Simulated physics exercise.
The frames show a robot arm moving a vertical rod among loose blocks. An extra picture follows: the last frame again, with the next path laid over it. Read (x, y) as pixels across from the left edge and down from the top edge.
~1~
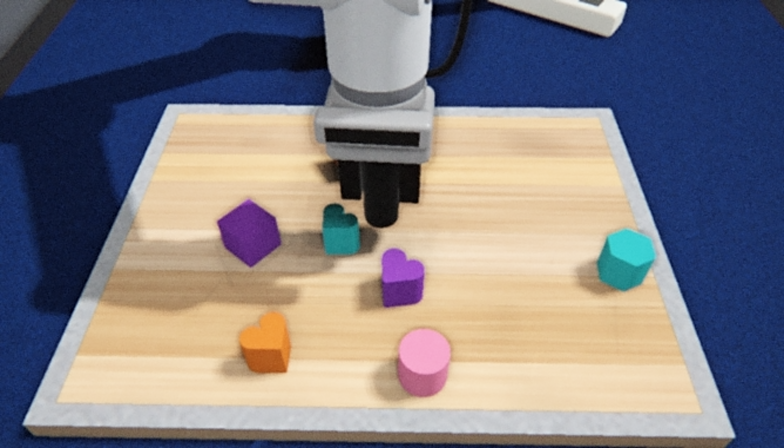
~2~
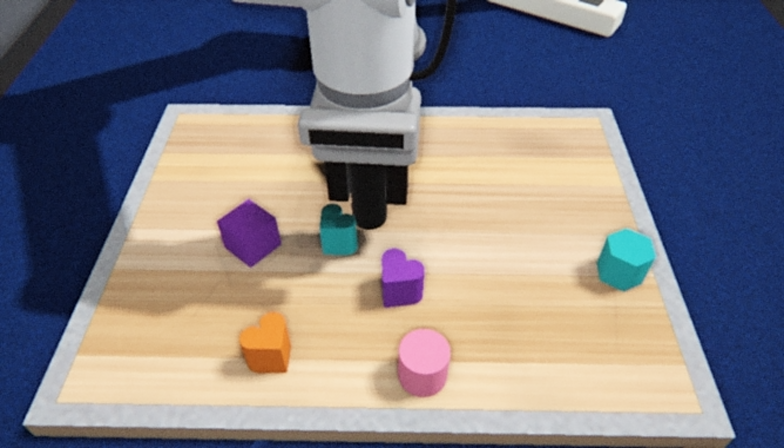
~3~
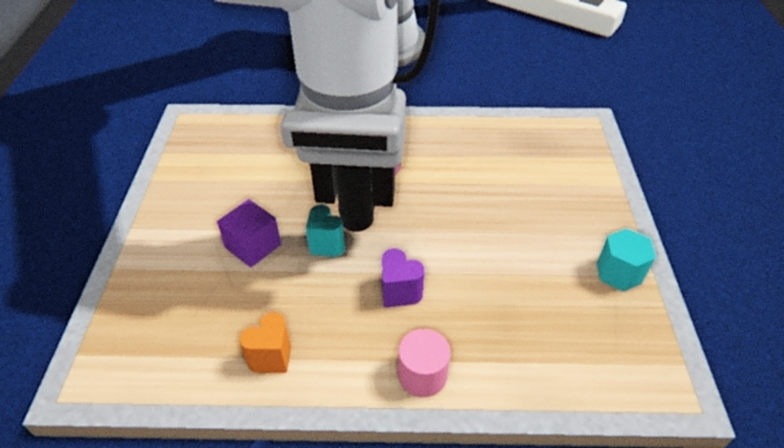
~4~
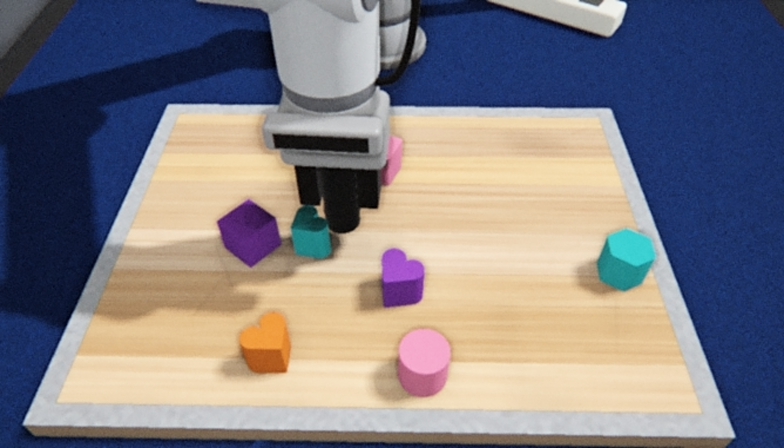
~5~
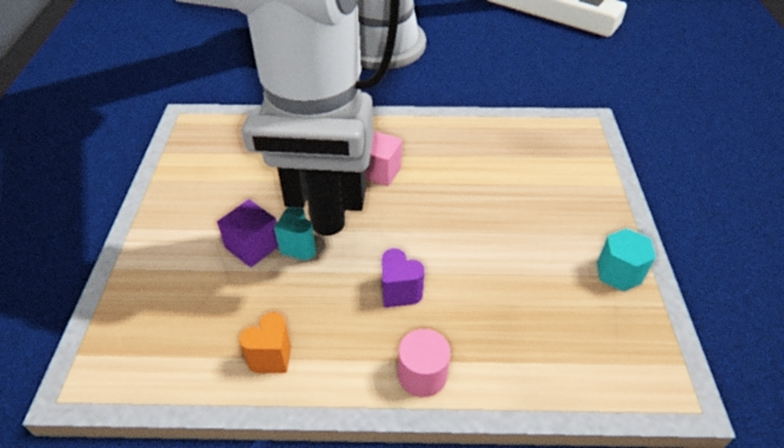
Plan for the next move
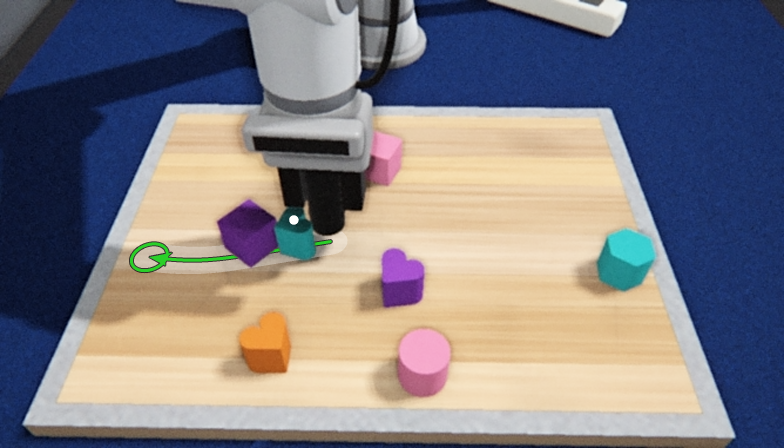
In the video, a robot arm lowers a black rod among colored blocks on a wooden board and moves it left, pushing a turquoise heart block toward a purple block while a pink block comes into view behind the arm.
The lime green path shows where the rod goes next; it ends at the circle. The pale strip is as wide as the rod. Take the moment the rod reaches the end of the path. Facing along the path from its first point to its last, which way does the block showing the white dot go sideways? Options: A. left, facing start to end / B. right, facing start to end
A: Left, facing start to end.
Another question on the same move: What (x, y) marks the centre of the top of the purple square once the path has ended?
Roughly at (177, 204).
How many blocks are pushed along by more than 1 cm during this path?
It moves two blocks.
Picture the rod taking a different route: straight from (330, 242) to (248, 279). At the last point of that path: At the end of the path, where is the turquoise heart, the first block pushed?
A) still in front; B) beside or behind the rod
Option A.
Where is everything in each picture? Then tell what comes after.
In the first picture, rod's lower end at (382, 217); purple square at (246, 219); turquoise heart at (338, 217); purple heart at (400, 266).
In the second picture, rod at (370, 219); turquoise heart at (335, 217).
In the third picture, rod at (357, 220); turquoise heart at (323, 218).
In the fourth picture, rod at (343, 222); turquoise heart at (309, 219).
In the fifth picture, rod at (328, 224); purple square at (246, 219); turquoise heart at (294, 220); purple heart at (400, 266).
Drawn move, from (330, 242) over (240, 256) to (149, 257); the dot is on the turquoise heart.
What follows on the original path. One third of the way, rod at (266, 234); purple square at (208, 213); turquoise heart at (232, 230), turned 10° clockwise.
Two thirds of the way, rod at (203, 243); purple square at (182, 207), turned 30° clockwise; turquoise heart at (167, 241).
At the end, rod at (141, 240); purple square at (177, 204), turned 55° clockwise; turquoise heart at (107, 247), turned 15° anticlockwise; purple heart still.
